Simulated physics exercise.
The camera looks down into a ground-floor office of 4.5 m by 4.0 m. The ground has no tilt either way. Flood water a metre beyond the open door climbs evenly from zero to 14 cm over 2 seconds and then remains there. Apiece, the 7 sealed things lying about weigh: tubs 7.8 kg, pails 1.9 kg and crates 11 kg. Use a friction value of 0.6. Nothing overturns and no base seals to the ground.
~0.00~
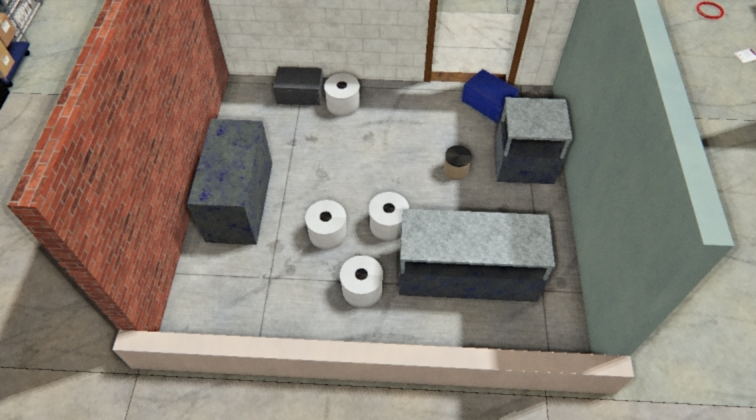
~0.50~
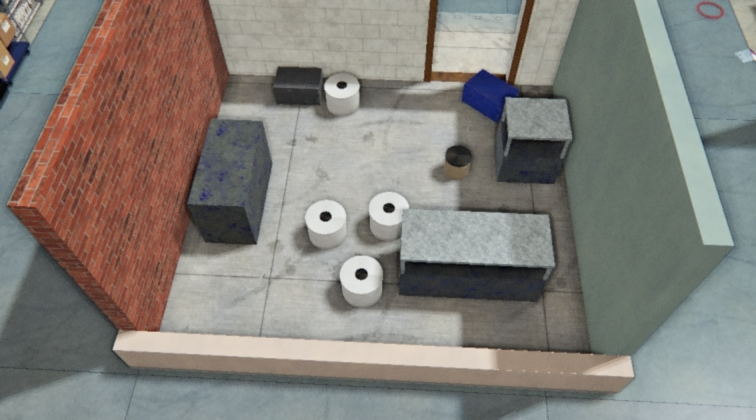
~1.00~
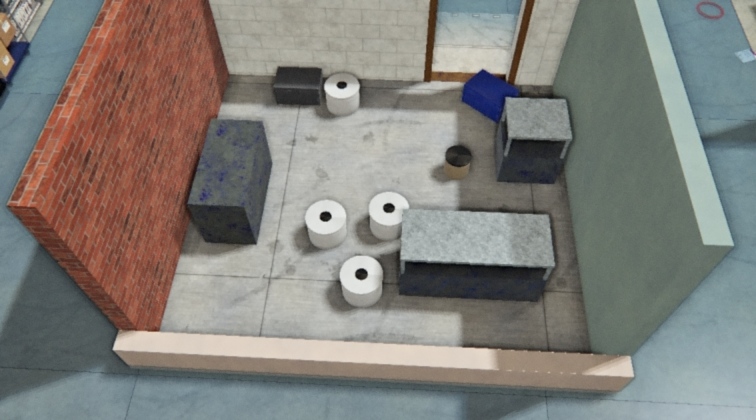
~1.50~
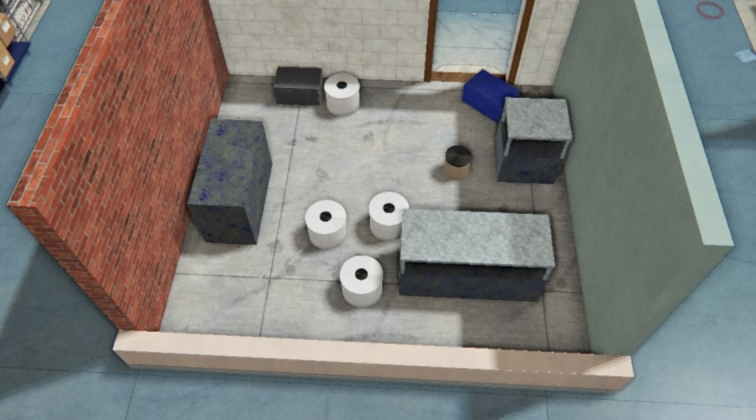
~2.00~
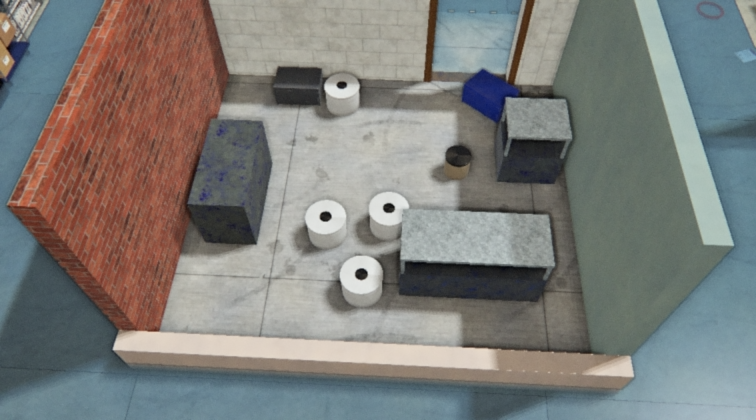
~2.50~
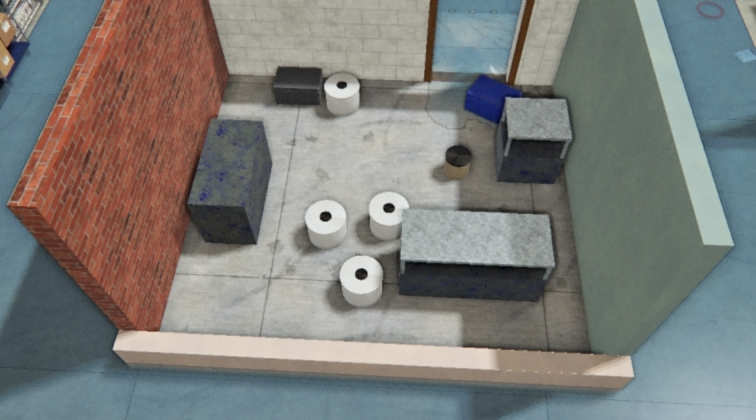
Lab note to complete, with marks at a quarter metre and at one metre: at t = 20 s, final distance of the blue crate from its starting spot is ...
At t = 20 s the distance is above one metre.
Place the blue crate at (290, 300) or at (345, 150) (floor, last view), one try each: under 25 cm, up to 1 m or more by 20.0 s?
I'd expect it to shift slightly the first time and to shift slightly the second time.
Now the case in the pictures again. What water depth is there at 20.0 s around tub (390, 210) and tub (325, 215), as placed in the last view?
Depth approx. 10 cm / 11 cm.
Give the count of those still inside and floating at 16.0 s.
Count: 6.
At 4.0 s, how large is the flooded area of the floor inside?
Flooded: Near 6.0 m2.
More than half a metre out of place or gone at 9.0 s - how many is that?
By then the count is 2.
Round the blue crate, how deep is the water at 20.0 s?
About 9 cm.
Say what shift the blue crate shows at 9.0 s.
Close to 50 cm.
After 4.0 s the blue crate is near (506, 115), 0.5 m from its start, aground; 0 afloat.
After 9.0 s the blue crate is near (490, 116), 0.5 m from its start, aground; 1 afloat.
After 16.0 s the blue crate is near (310, 287), 3.6 m from its start, afloat; 6 afloat.
After 20.0 s the blue crate is near (353, 244), 3.0 m from its start, afloat; 7 afloat.
